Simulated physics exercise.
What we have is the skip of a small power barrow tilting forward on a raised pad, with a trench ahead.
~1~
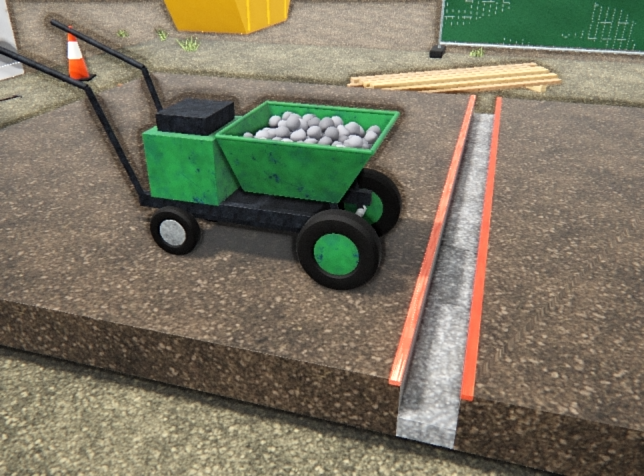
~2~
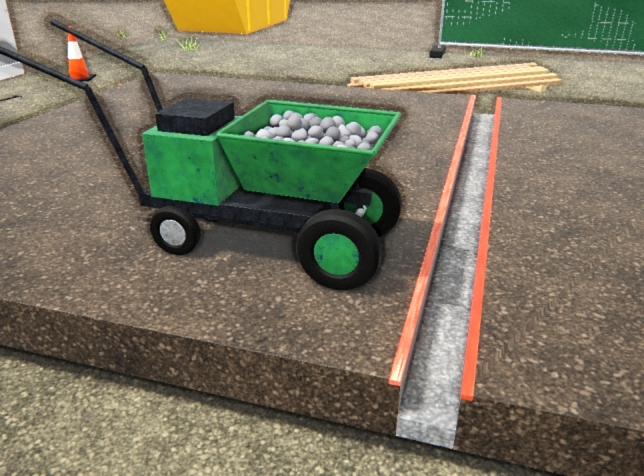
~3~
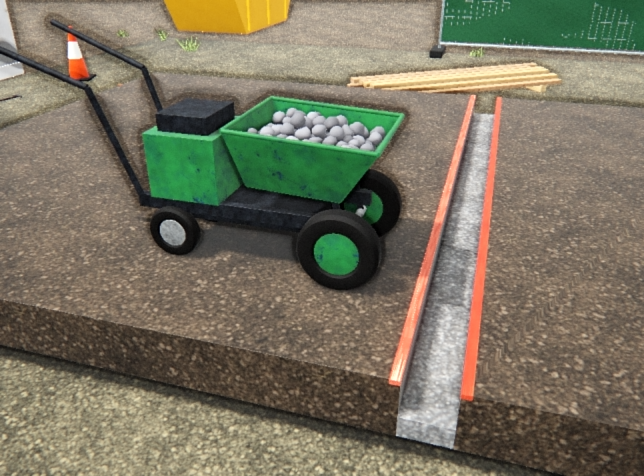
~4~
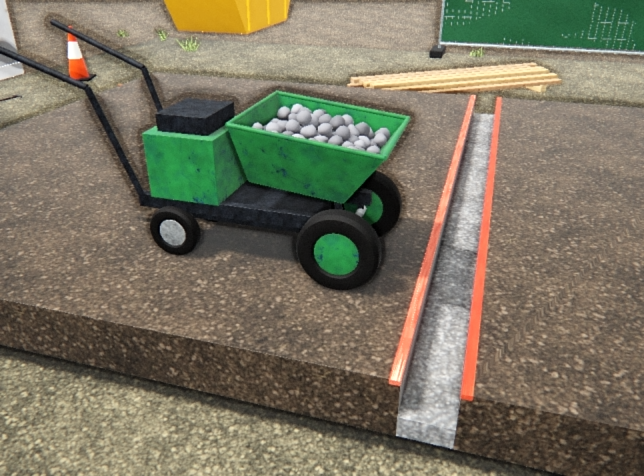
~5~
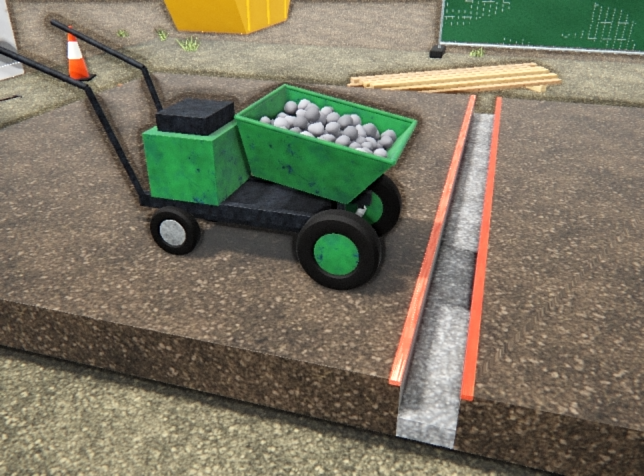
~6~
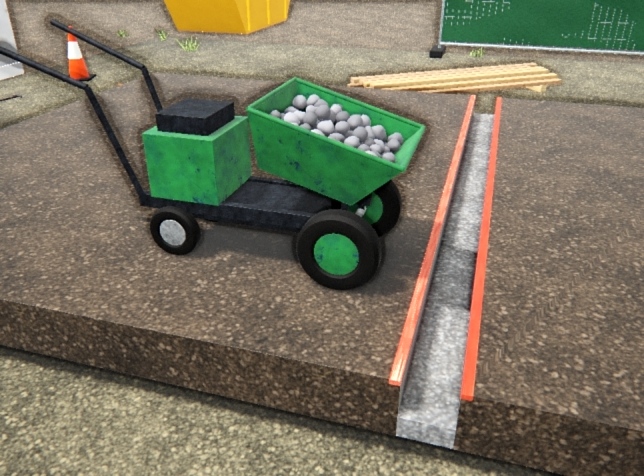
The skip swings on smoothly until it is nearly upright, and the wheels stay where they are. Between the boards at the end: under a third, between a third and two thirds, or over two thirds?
In the trench: Between a third and two thirds.
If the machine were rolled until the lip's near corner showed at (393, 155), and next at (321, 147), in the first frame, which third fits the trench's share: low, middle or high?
First under a third, then beyond two thirds.
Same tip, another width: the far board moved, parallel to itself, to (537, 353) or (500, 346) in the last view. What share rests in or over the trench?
Near 100 % and 80 %.
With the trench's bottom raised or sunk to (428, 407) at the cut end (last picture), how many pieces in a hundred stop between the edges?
Some 40 per cent.
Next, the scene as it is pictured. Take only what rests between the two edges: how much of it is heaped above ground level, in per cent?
Some 5 per cent.
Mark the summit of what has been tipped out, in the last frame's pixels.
Around (511, 273).
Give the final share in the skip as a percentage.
Roughly 0 in a hundred.
Soon, skip tipped steeply; all in the skip.
A while on, skip tipped right over; most in the skip; a stray few in or heaped over the trench; about a quarter beyond it; a stray few falling.
Towards the end, skip tipped right over; about a quarter in the skip; about a quarter in or heaped over the trench; about half beyond it.
Finally, skip tipped right over; about half in or heaped over the trench; about half beyond it.
